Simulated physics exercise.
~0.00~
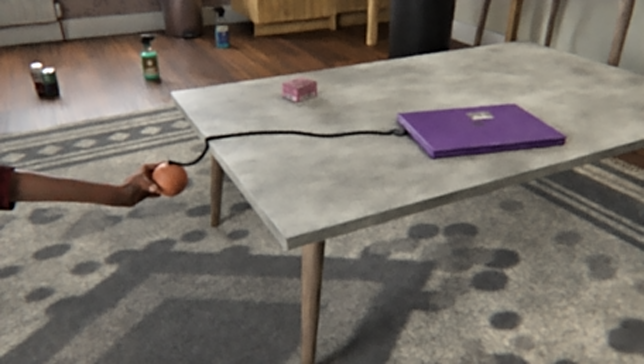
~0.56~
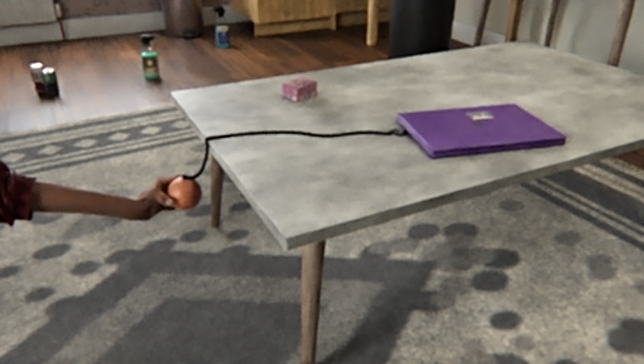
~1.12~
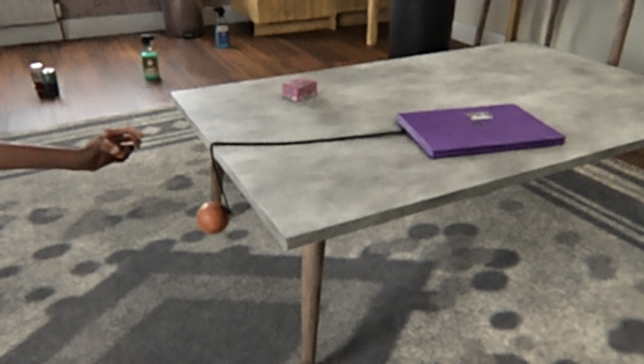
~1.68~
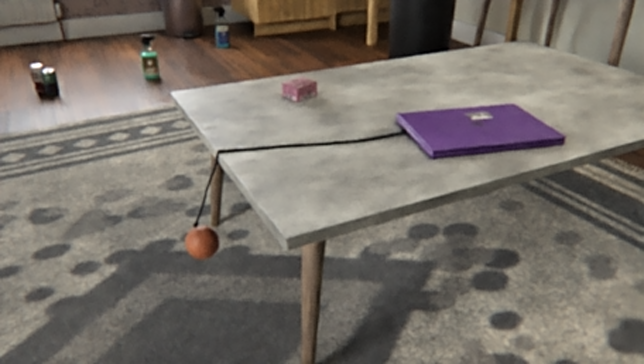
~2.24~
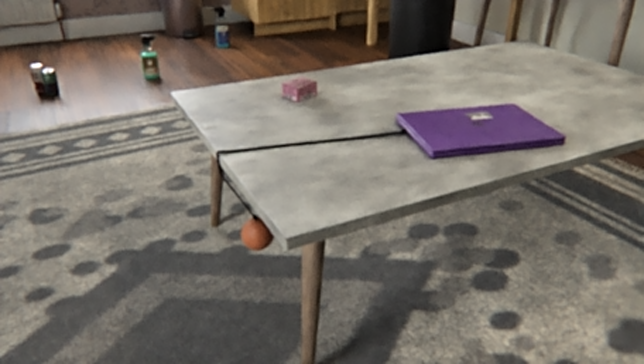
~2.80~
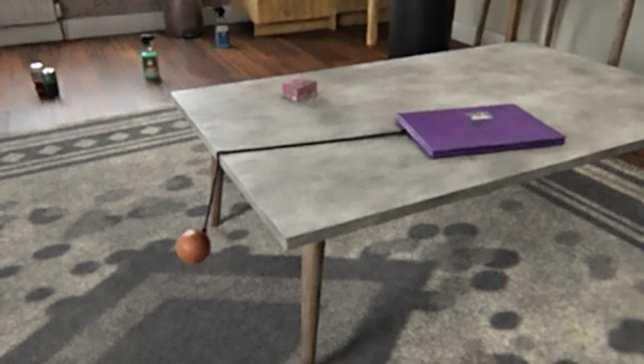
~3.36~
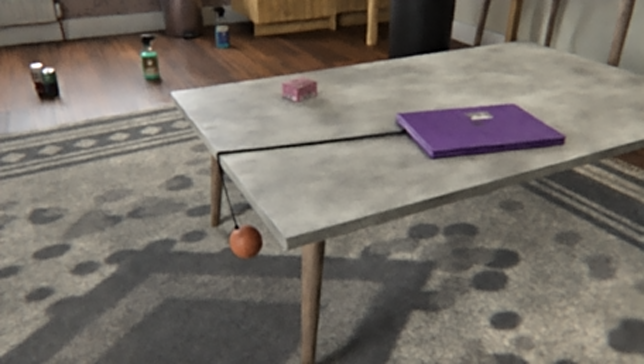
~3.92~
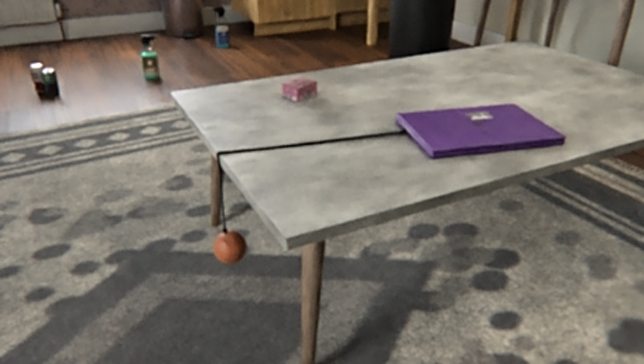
A hand lowered an orange past the end of a grey table, on a dark ribbon running to a purple laptop, then let go and drew back. The orange swung left and right below the edge, still hanging there, while the laptop and pink box stayed put.
